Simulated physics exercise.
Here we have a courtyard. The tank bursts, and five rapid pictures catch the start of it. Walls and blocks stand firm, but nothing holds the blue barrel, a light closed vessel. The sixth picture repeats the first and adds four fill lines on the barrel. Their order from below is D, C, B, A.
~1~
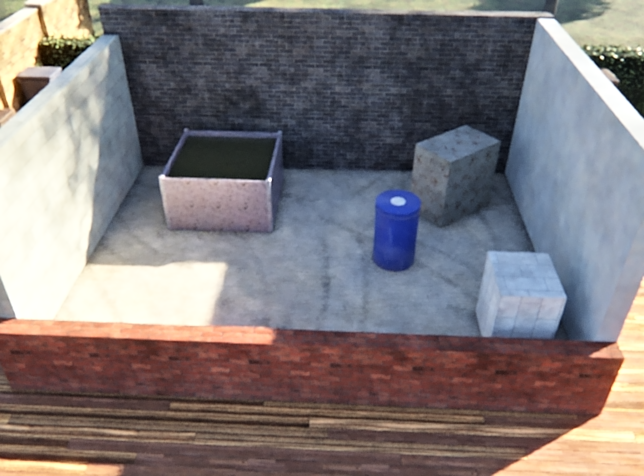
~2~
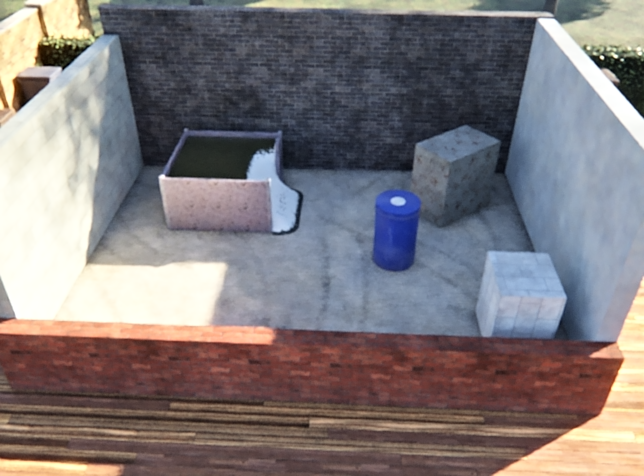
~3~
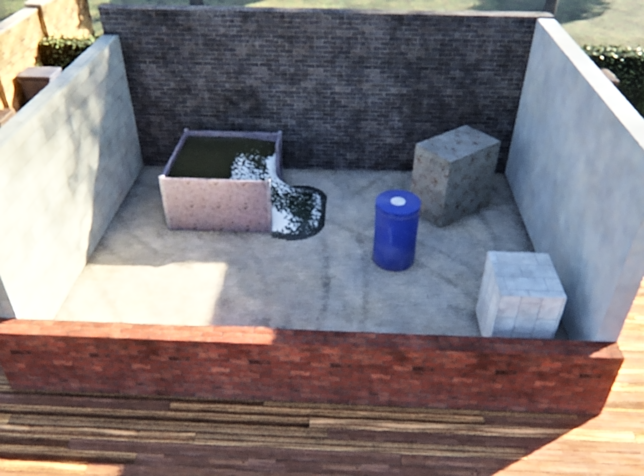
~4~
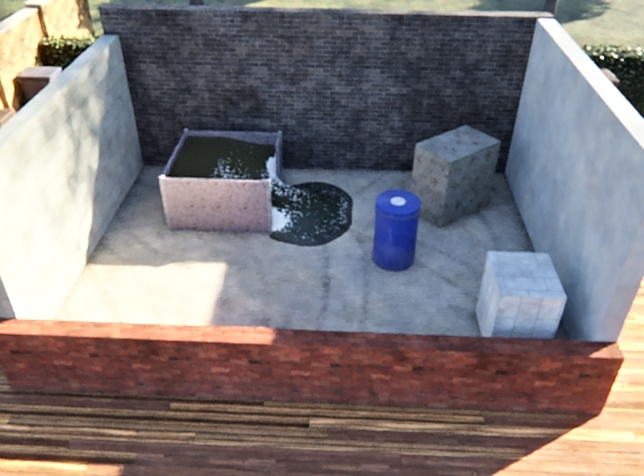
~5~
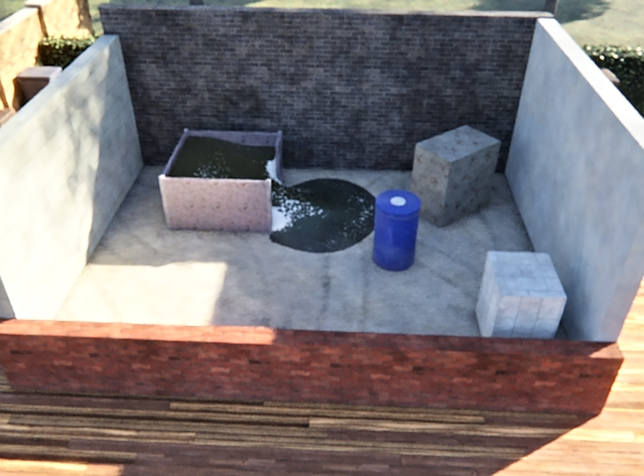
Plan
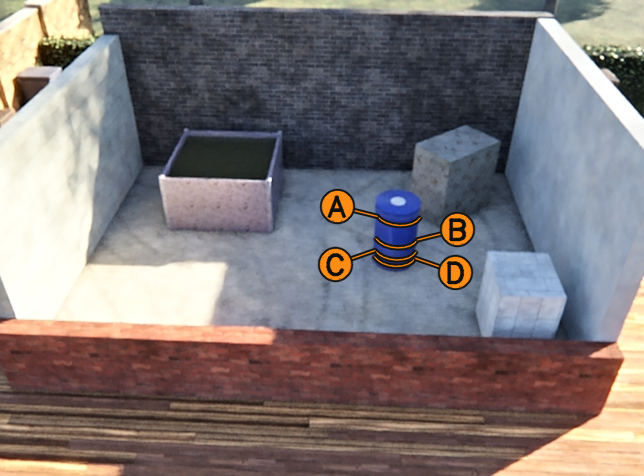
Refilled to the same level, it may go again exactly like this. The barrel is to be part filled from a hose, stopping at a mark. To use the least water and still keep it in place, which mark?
Level B just does it.
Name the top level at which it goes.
Level C.
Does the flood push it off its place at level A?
No, not at all.
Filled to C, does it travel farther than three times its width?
No.
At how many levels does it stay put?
Two of the four.
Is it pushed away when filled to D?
Yes, that goes wrong.
On the marked copy, A at (399, 225); B at (397, 247); C at (396, 259); D at (395, 266); from the bottom up D, C, B, A.
With A, it does not move.
With B, it does not move.
With C, it is pushed about its own width away.
With D, it is pushed about 3 times its own width away.
